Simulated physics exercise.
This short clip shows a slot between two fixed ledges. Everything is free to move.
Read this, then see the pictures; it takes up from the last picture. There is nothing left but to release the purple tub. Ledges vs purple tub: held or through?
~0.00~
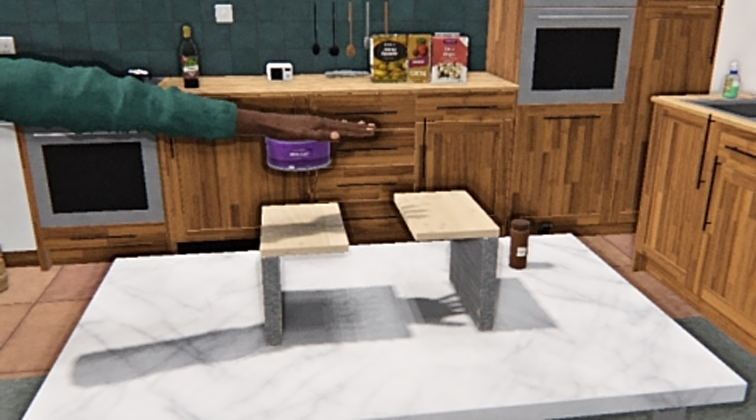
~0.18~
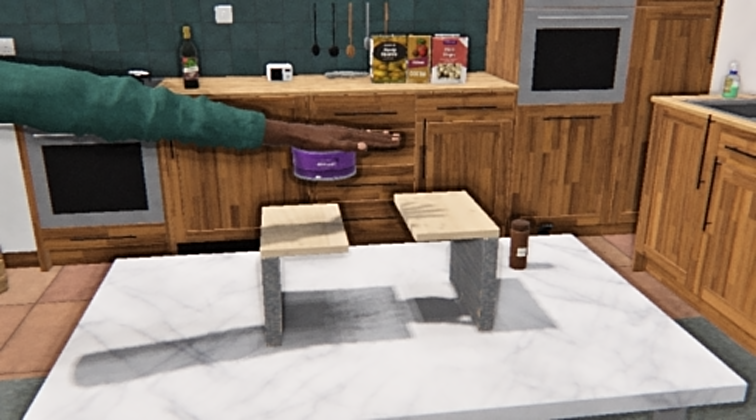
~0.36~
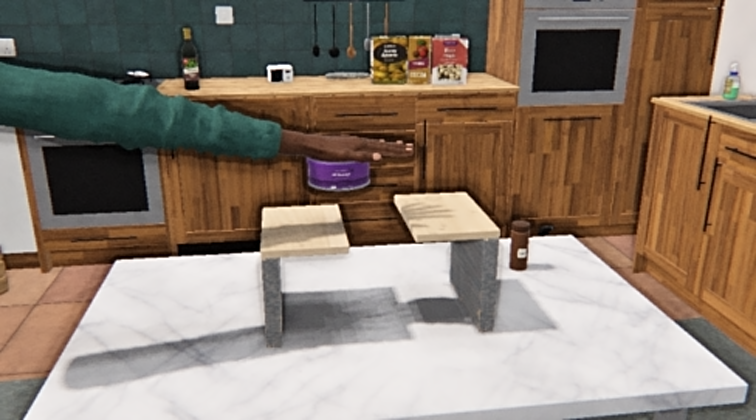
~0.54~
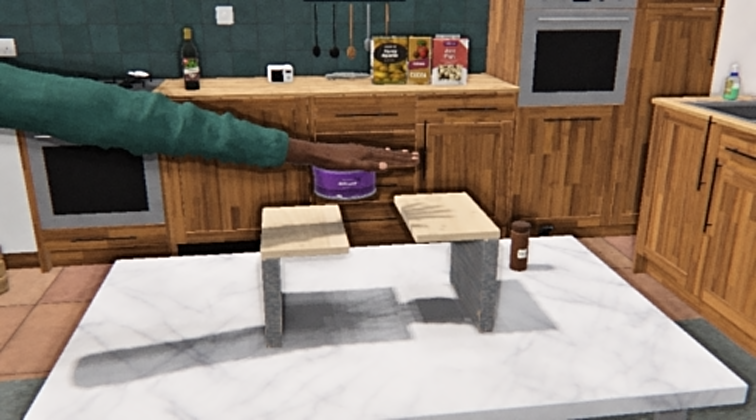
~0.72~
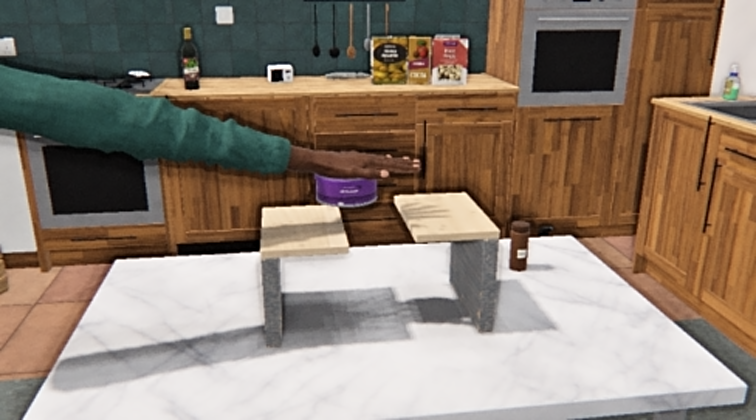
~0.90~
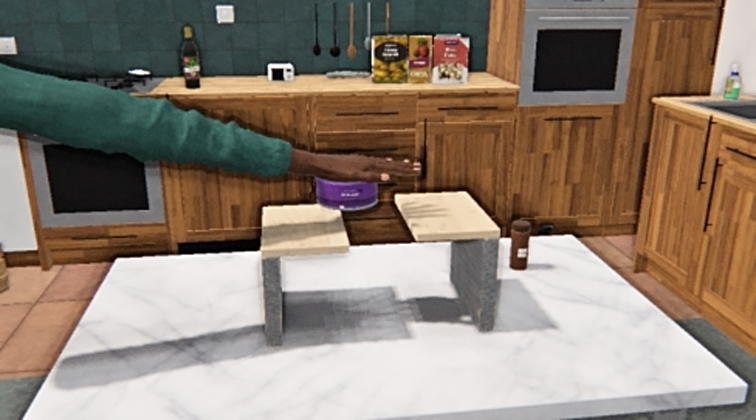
Through.
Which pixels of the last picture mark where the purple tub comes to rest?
Around (322, 302).
After 1.30 s, purple tub on its side near (367, 245).
After 1.50 s, purple tub tipped 66° from how it was near (357, 282).
At rest (2.2 s), moved from the start, purple tub; brown shaker in place. Seen from the same camera at the end, purple tub near (322, 302). The tub reaches the table.
